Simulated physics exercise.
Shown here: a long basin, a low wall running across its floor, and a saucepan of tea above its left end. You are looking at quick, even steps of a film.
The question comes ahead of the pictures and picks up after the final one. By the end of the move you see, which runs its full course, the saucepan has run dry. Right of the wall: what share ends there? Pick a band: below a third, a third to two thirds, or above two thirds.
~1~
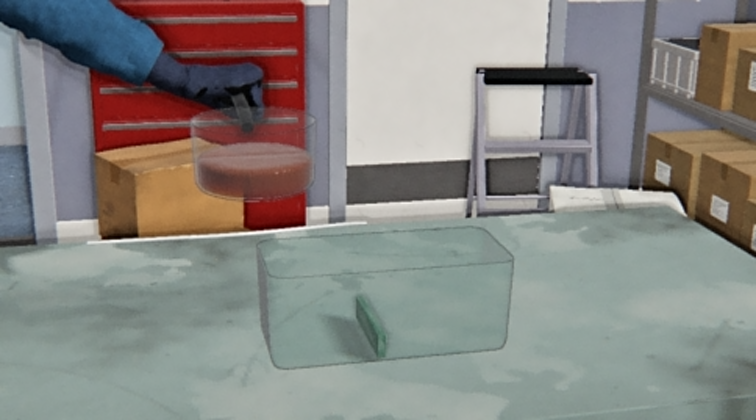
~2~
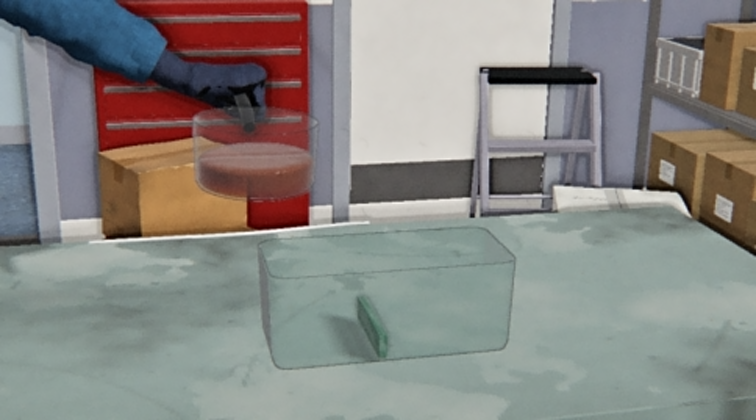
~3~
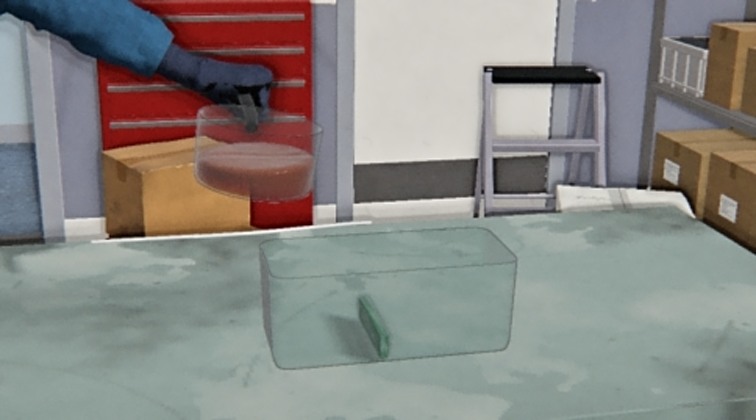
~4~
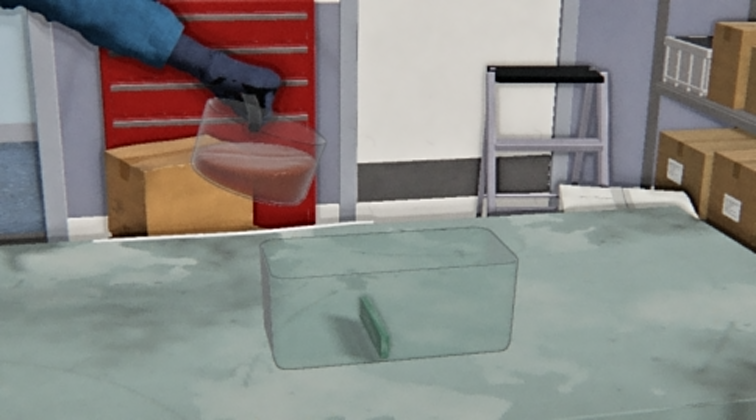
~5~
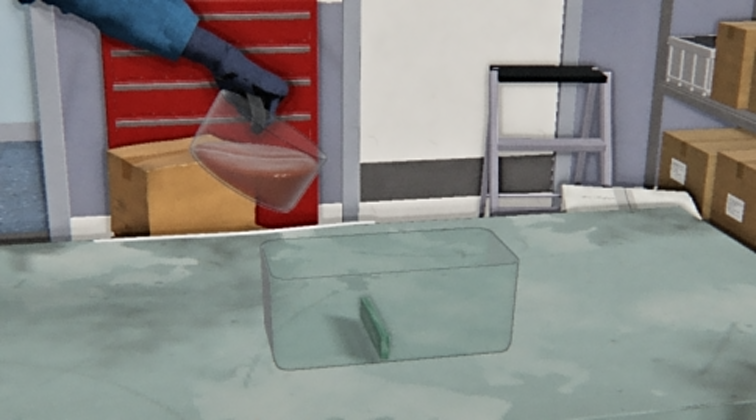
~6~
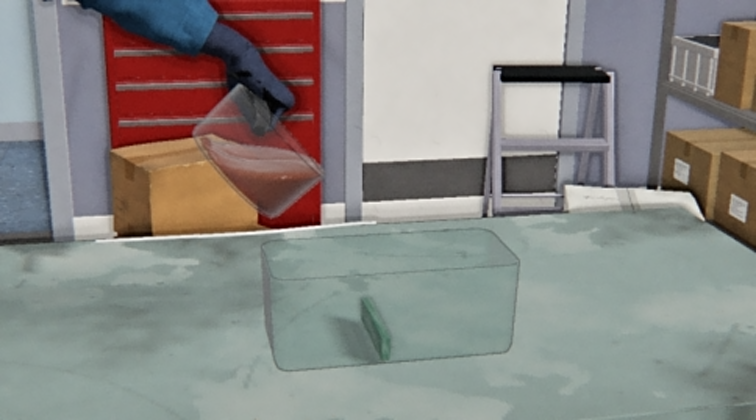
Below a third.
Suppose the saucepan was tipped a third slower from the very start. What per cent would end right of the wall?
Near 15 parts in a hundred.
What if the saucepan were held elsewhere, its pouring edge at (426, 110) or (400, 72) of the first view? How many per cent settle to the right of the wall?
Roughly 80 percent on the first try and 80 percent on the second.
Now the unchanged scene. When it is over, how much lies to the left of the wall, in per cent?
Roughly 75 %.
A moment on, the saucepan is tipped right over and 17 per cent is still to pour, 51 is left of the wall and 0 right of it.
Next, the saucepan is tipped right over and 3 per cent is still to pour, 76 is left of the wall and 7 right of it.
Then the saucepan is tipped right over and 0 per cent is still to pour, 77 is left of the wall and 16 right of it.
Later the saucepan is tipped right over and 0 per cent is still to pour, 77 is left of the wall and 17 right of it.
In the end 77 per cent lies left of the wall, 17 right of it and 6 outside.
